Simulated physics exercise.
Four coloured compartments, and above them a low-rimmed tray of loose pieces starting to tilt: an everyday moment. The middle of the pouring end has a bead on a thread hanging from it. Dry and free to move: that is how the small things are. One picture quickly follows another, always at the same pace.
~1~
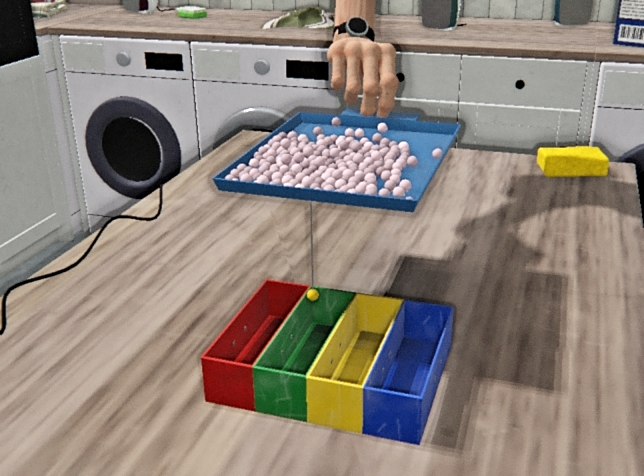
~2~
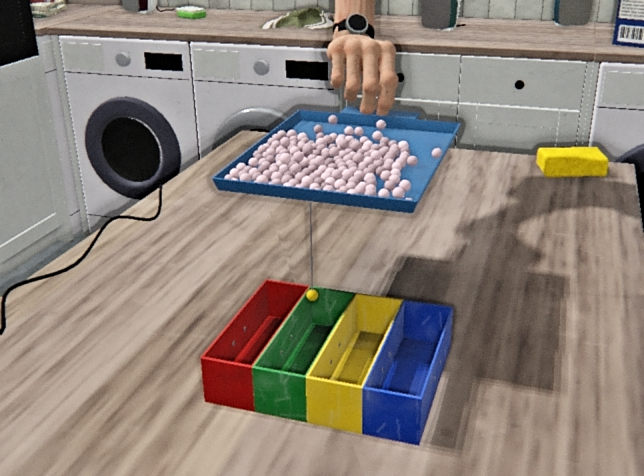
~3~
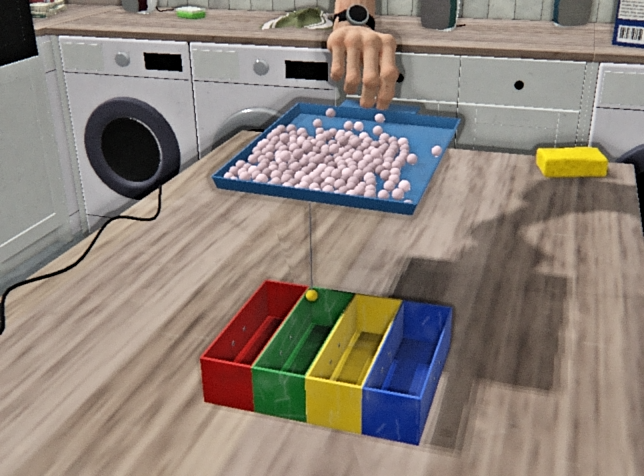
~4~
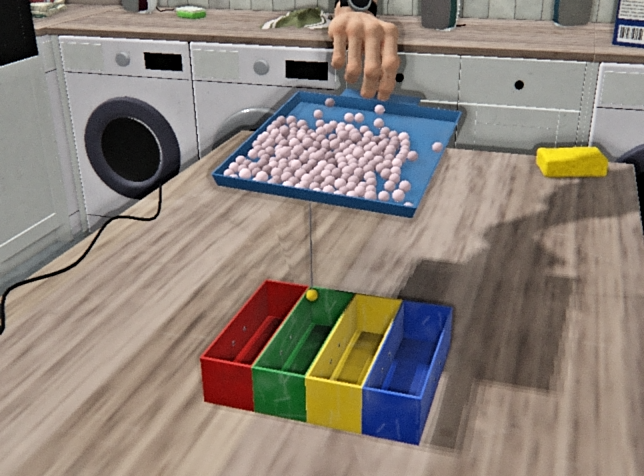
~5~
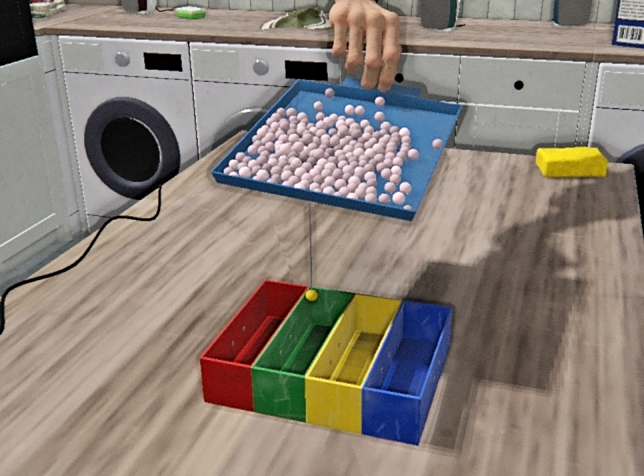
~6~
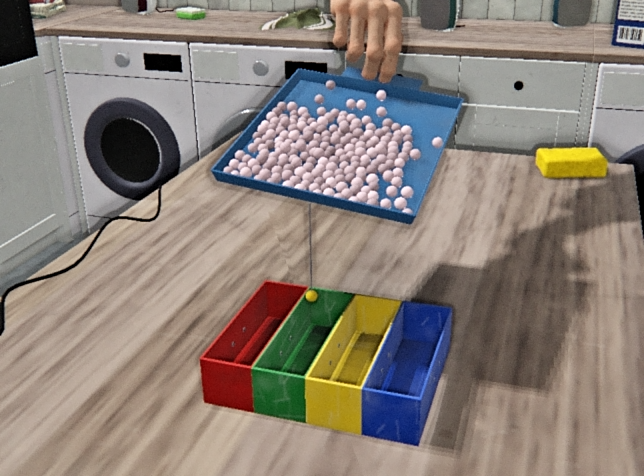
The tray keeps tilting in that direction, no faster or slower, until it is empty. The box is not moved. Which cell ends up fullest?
The blue cell.
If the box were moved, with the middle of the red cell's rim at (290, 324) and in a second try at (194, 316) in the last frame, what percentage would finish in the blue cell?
Trial 1 around 20 percent, trial 2 around 20 percent.
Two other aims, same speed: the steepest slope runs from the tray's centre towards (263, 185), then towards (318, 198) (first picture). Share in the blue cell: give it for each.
Lab note: Case 1 near 0 %, case 2 near 10 %.
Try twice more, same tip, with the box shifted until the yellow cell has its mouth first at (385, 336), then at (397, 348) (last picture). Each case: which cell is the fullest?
The yellow one, then that yellow cell.
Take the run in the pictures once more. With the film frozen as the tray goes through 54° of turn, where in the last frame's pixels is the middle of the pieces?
Check around (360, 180) in the last picture.
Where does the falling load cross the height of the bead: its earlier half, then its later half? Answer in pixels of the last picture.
For the early half I get (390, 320), and for the late half (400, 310).
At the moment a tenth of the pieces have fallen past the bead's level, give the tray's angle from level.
About 60°.
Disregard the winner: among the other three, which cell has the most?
That yellow cell.
Soon, tray tipped steeply; most on the tray; a stray few in the blue cell; a stray few in the yellow cell; a stray few in the green cell; a small part falling or outside the box.
A while on, tray tipped right over; a stray few on the tray; about half in the blue cell; about a third in the yellow cell; a small part in the green cell; a stray few in the red cell; a small part falling or outside the box.
Towards the end, tray tipped past a quarter turn; about half in the blue cell; about a third in the yellow cell; a small part in the green cell; a stray few in the red cell; a small part falling or outside the box.
Finally, tray tipped past a quarter turn; about half in the blue cell; about a third in the yellow cell; a small part in the green cell; a stray few in the red cell; a small part outside the box.
